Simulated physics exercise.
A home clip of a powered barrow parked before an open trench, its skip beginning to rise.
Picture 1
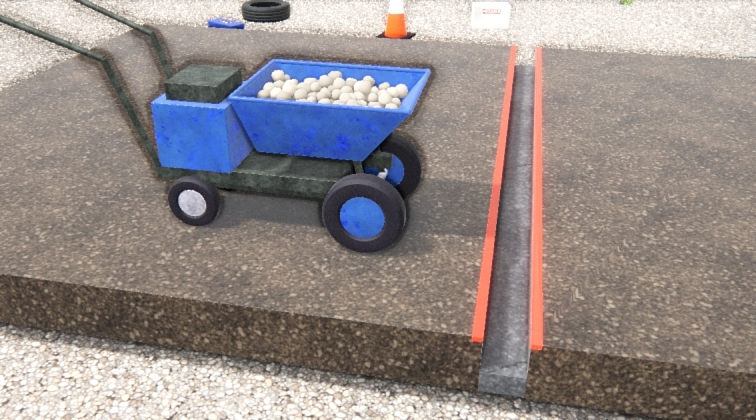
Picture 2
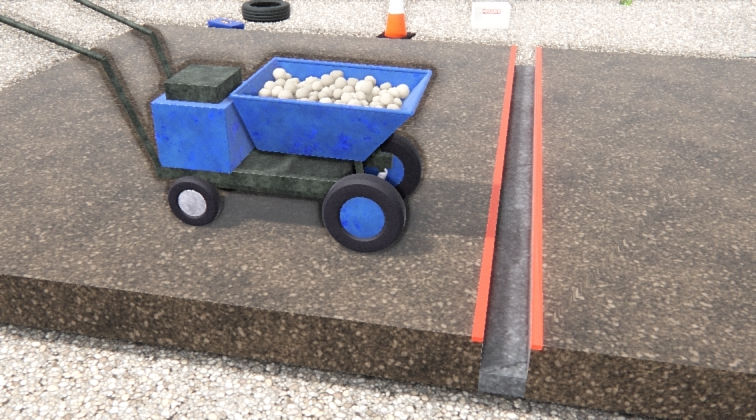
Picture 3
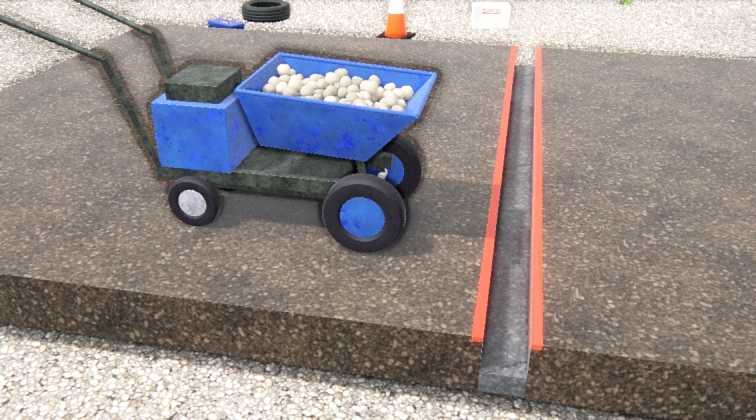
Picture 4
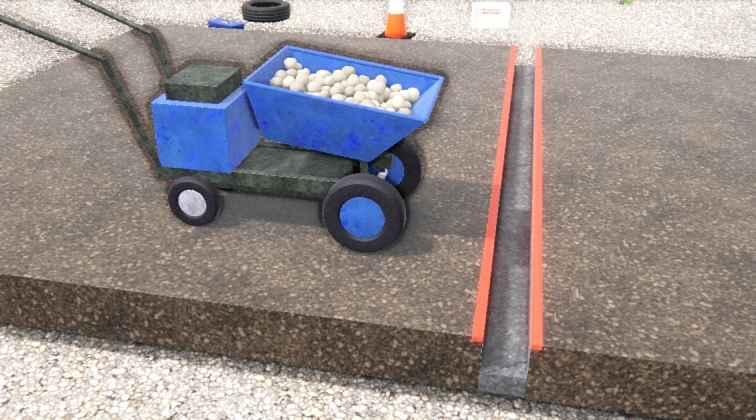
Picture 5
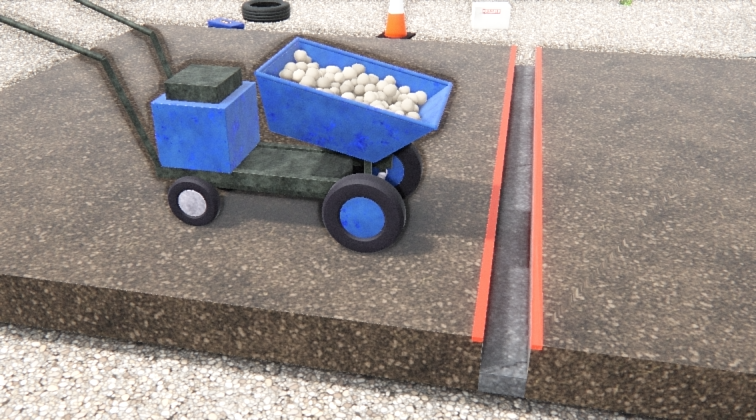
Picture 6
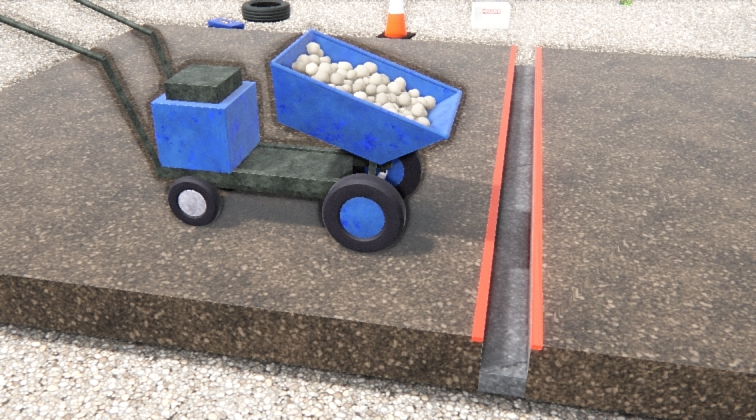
A blue powered barrow loaded with pale, rounded pebbles stands on a speckled brown slab amid white gravel, seen from slightly above and to one side. To its right, a narrow grey trench runs between two orange-red strips, with a traffic cone and a black tyre behind. The skip rises gradually at its left end, tilting toward the right, while the wheels and camera stay still.
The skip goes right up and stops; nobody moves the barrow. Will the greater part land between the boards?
Between the edges lies more than half of the load.
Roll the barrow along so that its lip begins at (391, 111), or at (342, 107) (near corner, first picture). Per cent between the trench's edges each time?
Roughly 70 per cent, and 40 per cent.
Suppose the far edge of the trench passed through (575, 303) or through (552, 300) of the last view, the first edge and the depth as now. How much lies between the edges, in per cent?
About 100 and 90 per cent.
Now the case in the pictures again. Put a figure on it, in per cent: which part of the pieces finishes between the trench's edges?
About 65 per cent.
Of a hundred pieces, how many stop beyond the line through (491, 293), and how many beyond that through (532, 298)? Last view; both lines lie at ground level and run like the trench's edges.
In turn 90 and 20 in a hundred.
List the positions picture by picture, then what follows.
Lip of the skip near (409, 112), level; top of the load near (337, 95), river pebbles; first edge of the trench near (483, 292); far edge near (537, 298), the trench under half as wide as the skip, and about as deep as wide, in the first frame.
Lip of the skip near (411, 113), level; top of the load near (327, 94), in the second frame.
Lip of the skip near (416, 116), tipped barely; top of the load near (319, 95), in the third frame.
Lip of the skip near (425, 121), tipped a little; top of the load near (326, 91), in the fourth frame.
Lip of the skip near (435, 128), tipped a little; top of the load near (323, 84), in the fifth frame.
Lip of the skip near (446, 137), tipped clearly; top of the load near (328, 70); first edge of the trench near (483, 292); far edge near (537, 298), in the sixth frame.
Shortly afterwards, skip tipped steeply; the whole lot in the skip.
Next, skip tipped right over; near two thirds in the skip; only a few short of the trench; near a third in or heaped over the trench; a little beyond it; only a few falling.
Some moments later, skip tipped right over; a little in the skip; a little short of the trench; near two thirds in or heaped over the trench; near a quarter beyond it.
In the end, skip tipped right over; a little in the skip; a little short of the trench; near two thirds in or heaped over the trench; near a quarter beyond it.
